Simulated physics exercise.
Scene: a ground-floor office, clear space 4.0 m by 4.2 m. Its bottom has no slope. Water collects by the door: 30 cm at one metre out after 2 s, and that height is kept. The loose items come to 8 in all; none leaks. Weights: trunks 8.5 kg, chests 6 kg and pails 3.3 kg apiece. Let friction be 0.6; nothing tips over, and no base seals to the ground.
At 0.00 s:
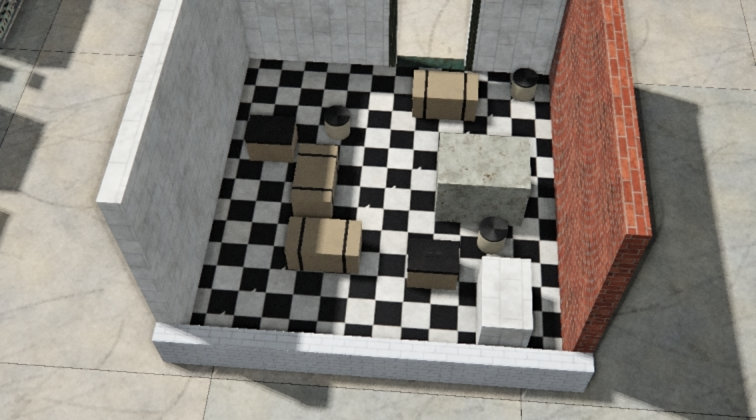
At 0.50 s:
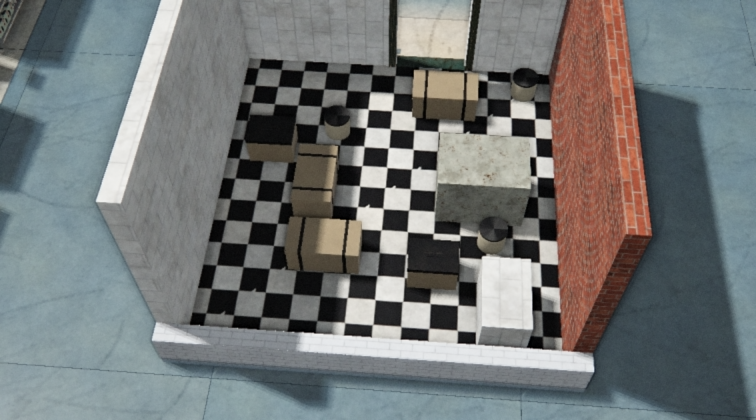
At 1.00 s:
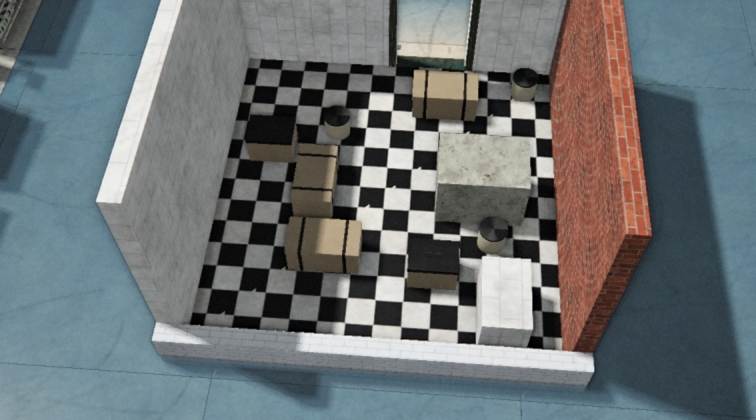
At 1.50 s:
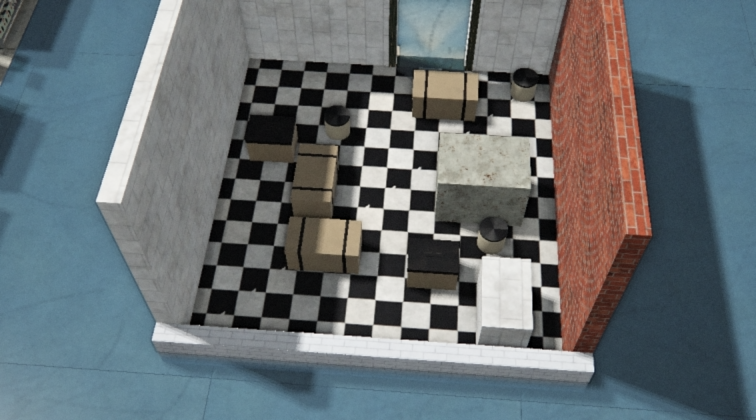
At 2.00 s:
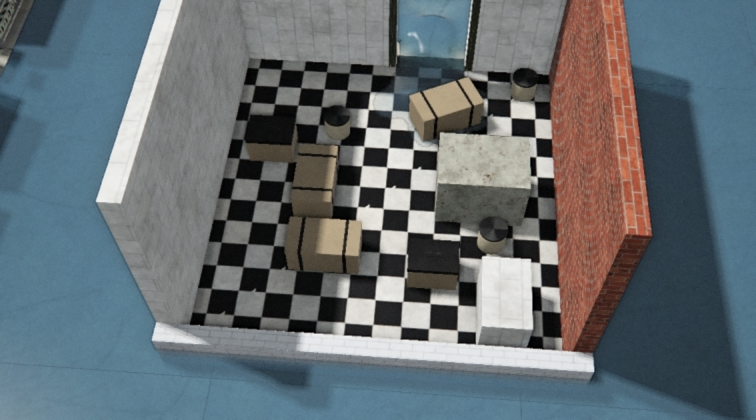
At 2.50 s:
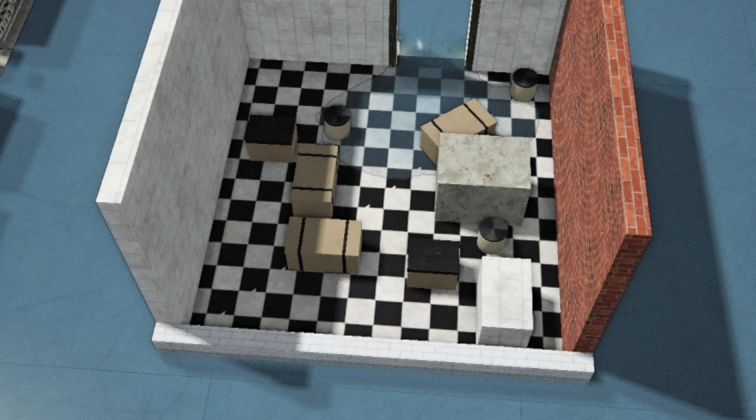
Blue water surrounding a roofless checkered-floor room, then spreading in through the doorway and pushing a strapped tan box toward a stone block.
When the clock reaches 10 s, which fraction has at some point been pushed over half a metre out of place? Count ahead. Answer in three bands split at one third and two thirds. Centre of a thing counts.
Two thirds or more.
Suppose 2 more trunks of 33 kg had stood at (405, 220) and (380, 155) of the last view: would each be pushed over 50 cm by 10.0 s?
Note: Item 1 exceeds the limit; item 2 exceeds the limit.
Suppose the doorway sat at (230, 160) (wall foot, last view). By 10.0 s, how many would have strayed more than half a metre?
Then 6 of them would.
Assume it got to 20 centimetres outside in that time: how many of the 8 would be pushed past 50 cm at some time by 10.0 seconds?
Under that setup the answer is 4.
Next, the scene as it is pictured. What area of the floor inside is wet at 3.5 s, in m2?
Roughly 9.0 m2 of it is wet.
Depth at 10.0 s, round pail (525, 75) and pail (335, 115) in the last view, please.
About 10 and 18 cm.
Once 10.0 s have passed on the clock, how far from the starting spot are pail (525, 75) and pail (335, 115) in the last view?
Shifts: 60 cm / 200 cm.
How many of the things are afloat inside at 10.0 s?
At that time the total is 8.
After 3.5 s 1 of 8 are over 50 cm from their spots; 1 afloat.
After 4.5 s 5 of 8 are over 50 cm from their spots; 2 afloat.
After 7.0 s 5 of 8 are over 50 cm from their spots; 7 afloat.
After 10.0 s 6 of 8 are over 50 cm from their spots, and 7 have been at some point; 8 afloat.
